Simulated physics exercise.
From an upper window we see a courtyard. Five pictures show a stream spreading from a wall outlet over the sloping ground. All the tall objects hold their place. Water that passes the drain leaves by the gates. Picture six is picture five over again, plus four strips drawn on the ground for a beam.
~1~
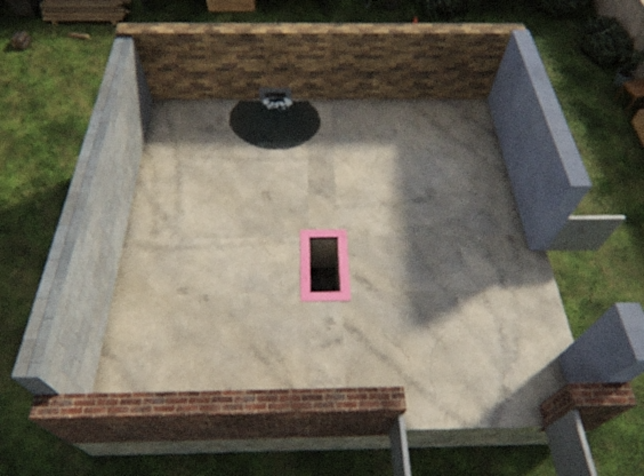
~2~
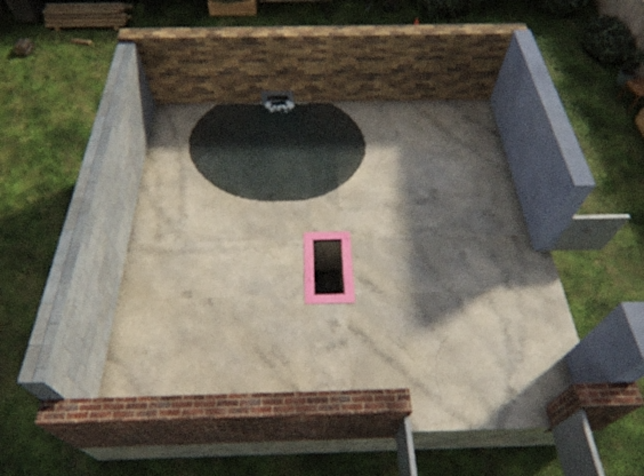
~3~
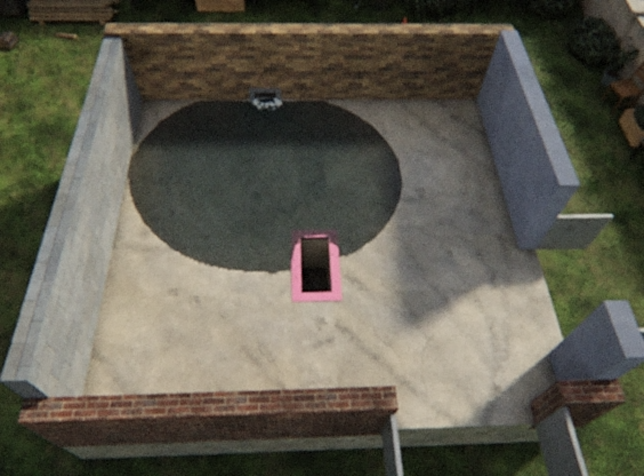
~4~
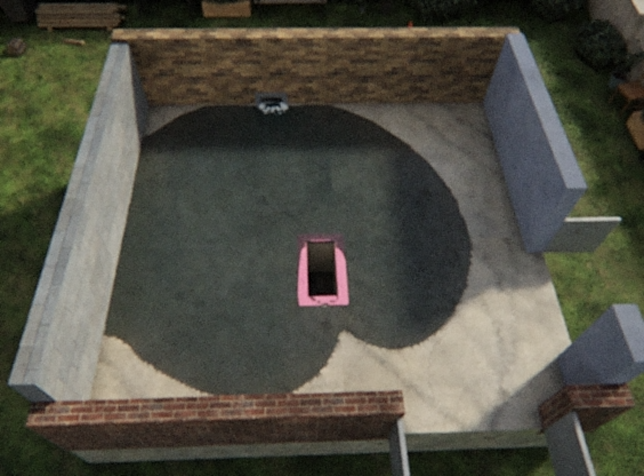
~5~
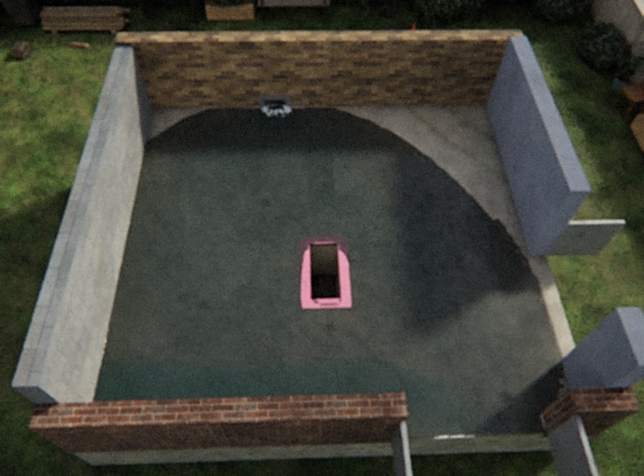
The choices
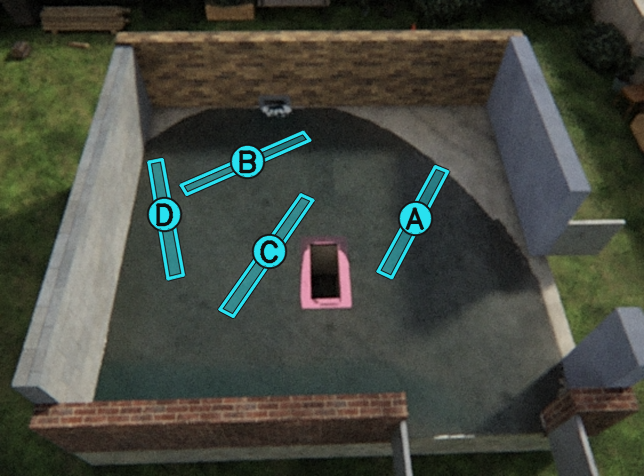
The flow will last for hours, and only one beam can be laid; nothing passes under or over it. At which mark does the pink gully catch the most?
A beats the others.
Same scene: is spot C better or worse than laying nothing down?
It is worse.
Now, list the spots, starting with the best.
Best to worst: A, D, C, B.
On the marked copy, A from (384, 274) to (441, 169); B from (184, 189) to (306, 136); C from (226, 312) to (306, 197); D from (155, 160) to (175, 276).
With A, about 36 % of the stream goes into the pink gully, about 63 % out by the gates.
With B, about 5 % of the stream goes into the pink gully, about 95 % out by the gates.
With C, about 10 % of the stream goes into the pink gully, about 90 % out by the gates.
With D, about 20 % of the stream goes into the pink gully, about 80 % out by the gates.
